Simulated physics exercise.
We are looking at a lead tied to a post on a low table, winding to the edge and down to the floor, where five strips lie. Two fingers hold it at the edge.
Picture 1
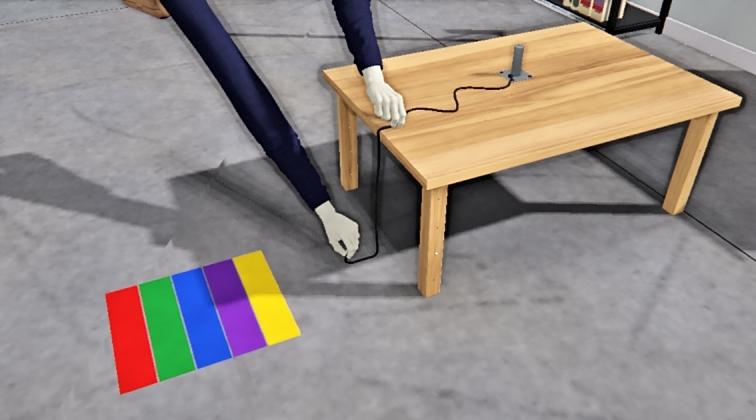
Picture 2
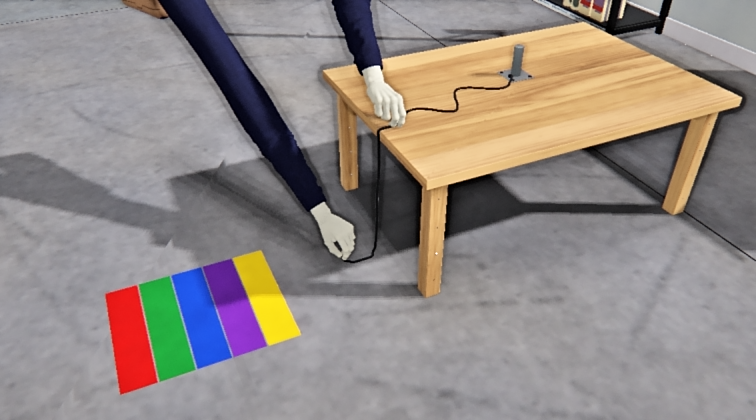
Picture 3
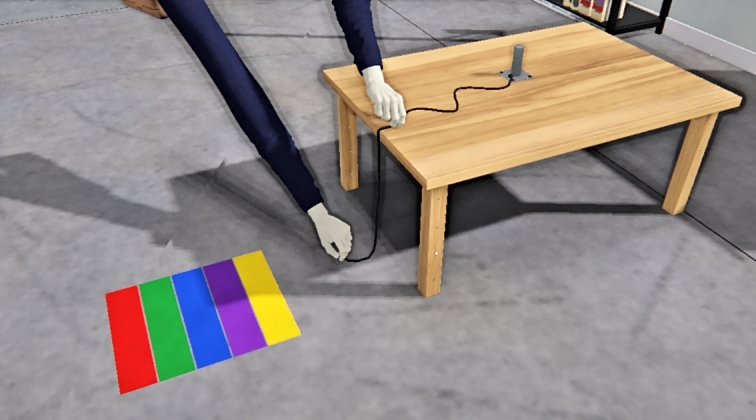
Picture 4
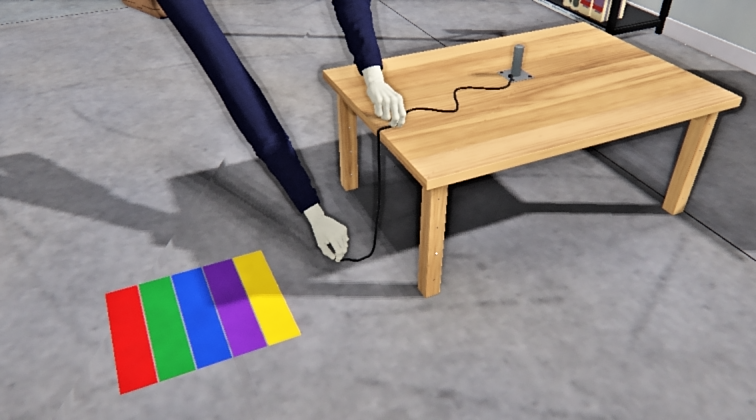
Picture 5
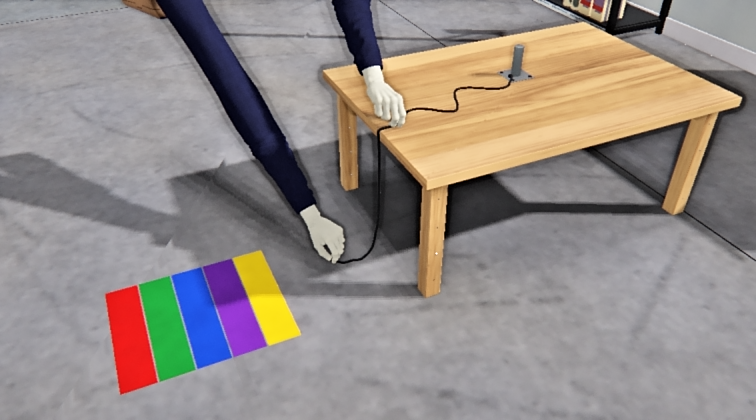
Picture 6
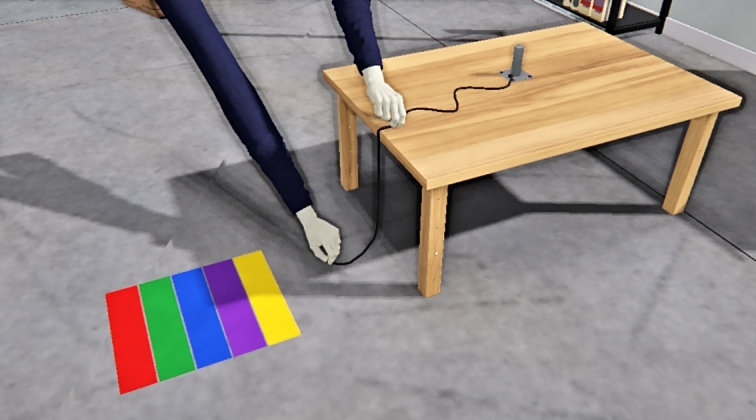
Hand near the floor drawing the end of a black cord slightly left, another hand holding it at a wooden table's edge.
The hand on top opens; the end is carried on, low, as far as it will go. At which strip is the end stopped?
Over blue.
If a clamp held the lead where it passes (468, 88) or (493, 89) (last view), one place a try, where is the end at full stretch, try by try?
About (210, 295) and (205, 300).
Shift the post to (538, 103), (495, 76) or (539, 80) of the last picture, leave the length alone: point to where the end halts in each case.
Try by try, around (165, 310), (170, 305) and (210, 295).
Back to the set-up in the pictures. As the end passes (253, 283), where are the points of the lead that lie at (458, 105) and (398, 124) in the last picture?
They go to (429, 108) and to (372, 153).
Early on, end near (253, 283); over yellow.
Midway, end near (215, 294); over purple.
At the end of the slack, end near (192, 301); over blue. The end stops over the blue strip.
